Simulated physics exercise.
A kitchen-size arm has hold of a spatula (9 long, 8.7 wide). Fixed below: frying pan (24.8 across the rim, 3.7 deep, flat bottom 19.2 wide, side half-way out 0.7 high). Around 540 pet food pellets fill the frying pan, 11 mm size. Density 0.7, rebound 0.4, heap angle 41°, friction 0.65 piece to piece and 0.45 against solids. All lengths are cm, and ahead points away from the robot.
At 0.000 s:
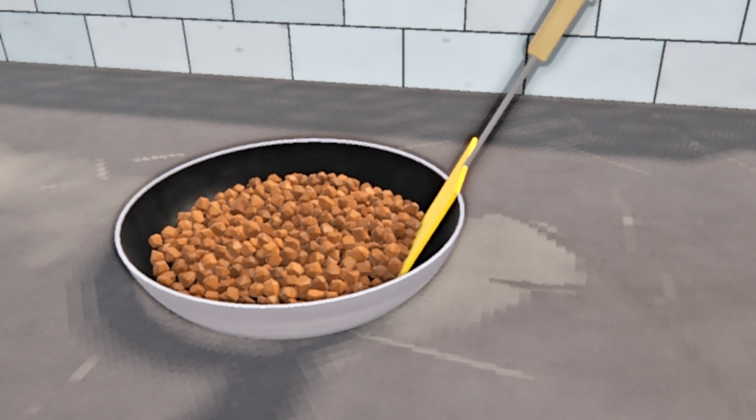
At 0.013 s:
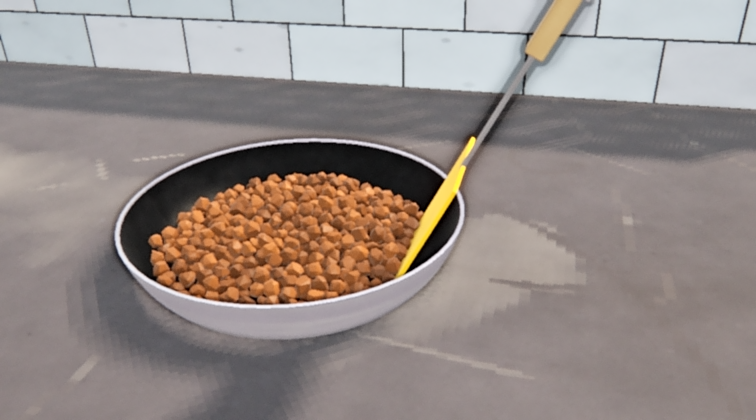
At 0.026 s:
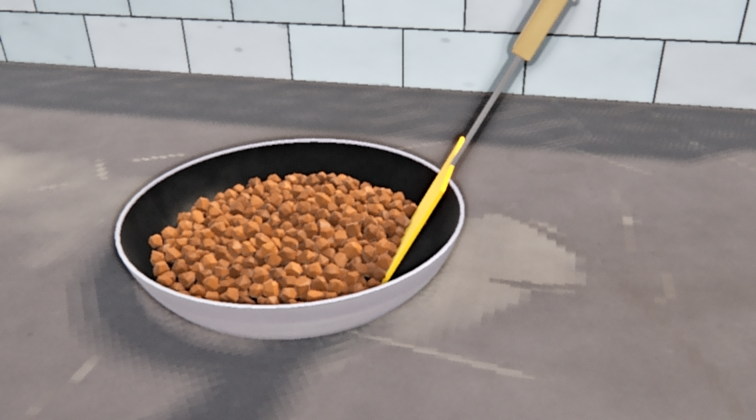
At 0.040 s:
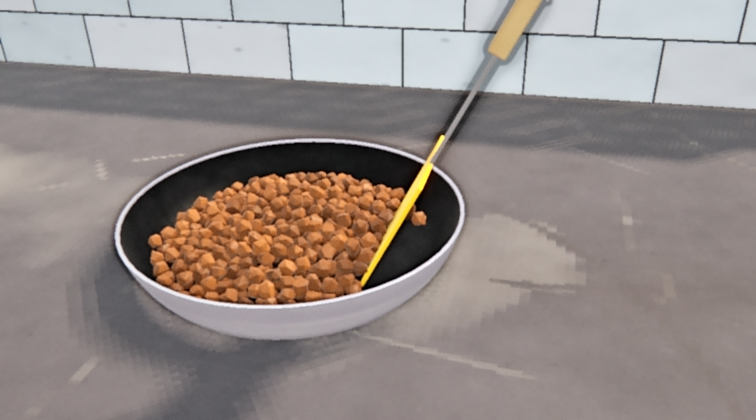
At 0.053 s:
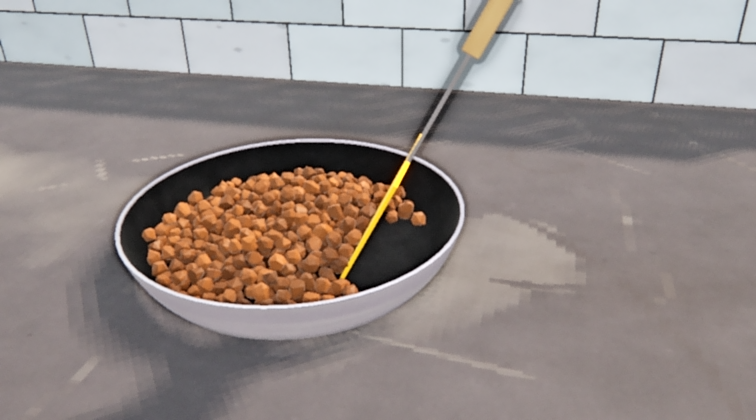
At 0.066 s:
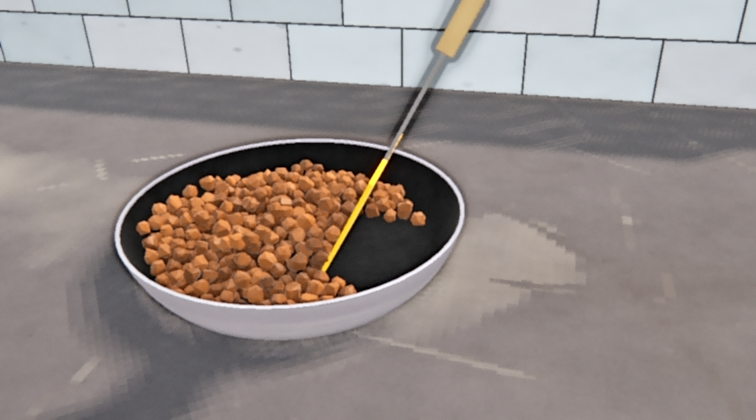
At first, a yellow-bladed spatula rests inside the right edge of a frying pan filled with brown pellets on a gray countertop. It then sweeps left through the pan, pushing the pellets into a denser heap, while a few slip behind the blade and dark bare pan surface opens on the right.
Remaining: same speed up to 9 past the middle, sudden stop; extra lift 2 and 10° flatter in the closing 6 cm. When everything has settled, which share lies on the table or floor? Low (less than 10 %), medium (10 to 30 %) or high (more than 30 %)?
Share on the table or floor: High (more than 30 %).
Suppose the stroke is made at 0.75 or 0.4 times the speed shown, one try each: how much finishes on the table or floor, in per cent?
About 35 and 20 per cent.
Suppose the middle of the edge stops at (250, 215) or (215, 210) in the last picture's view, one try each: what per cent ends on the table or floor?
About 10 and 20 per cent.
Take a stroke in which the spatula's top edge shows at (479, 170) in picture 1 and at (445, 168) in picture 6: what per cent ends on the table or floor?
About 15 per cent.
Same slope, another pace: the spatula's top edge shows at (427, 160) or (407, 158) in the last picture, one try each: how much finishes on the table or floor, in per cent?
Some 20 and 30 per cent.
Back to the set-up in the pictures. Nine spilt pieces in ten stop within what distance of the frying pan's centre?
Roughly 35 cm.
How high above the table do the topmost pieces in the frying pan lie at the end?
About 5.0 cm.
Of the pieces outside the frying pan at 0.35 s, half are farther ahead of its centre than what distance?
Roughly 20 cm.
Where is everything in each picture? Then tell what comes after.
In the first picture, the spatula top edge at (467, 163), sloping 63°; upper third of the load around (301, 224), from x 155 to 420, top at y 180; 540 in the frying pan.
In the second picture, the spatula top edge at (465, 163), sloping 63°; upper third of the load around (300, 224), from x 155 to 420, top at y 180.
In the third picture, the spatula top edge at (454, 162), sloping 63°; upper third of the load around (303, 223), from x 155 to 420, top at y 180.
In the fourth picture, the spatula top edge at (433, 160), sloping 63°; upper third of the load around (299, 220), from x 155 to 420, top at y 180.
In the fifth picture, the spatula top edge at (410, 159), sloping 63°; upper third of the load around (288, 213), from x 150 to 420, top at y 170.
In the sixth picture, the spatula top edge at (387, 157), sloping 63°; upper third of the load around (278, 210), from x 145 to 420, top at y 165; 540 in the frying pan.
After 0.10 s, sloping 63°, highest piece 7 above the table; 540 in the frying pan.
After 0.13 s, sloping 60°, highest piece 7 above the table; 539 in the frying pan, 1 on the blade or in flight.
After 0.35 s, sloping 53°, highest piece 11 above the table; 338 in the frying pan, 150 on the table or floor, 52 on the blade or in flight.
After 1.40 s, sloping 53°, highest piece 5 above the table; 338 in the frying pan, 202 on the table or floor.
In the end, 338 in the frying pan, 202 on the table or floor. That is 37 % on the table or floor.
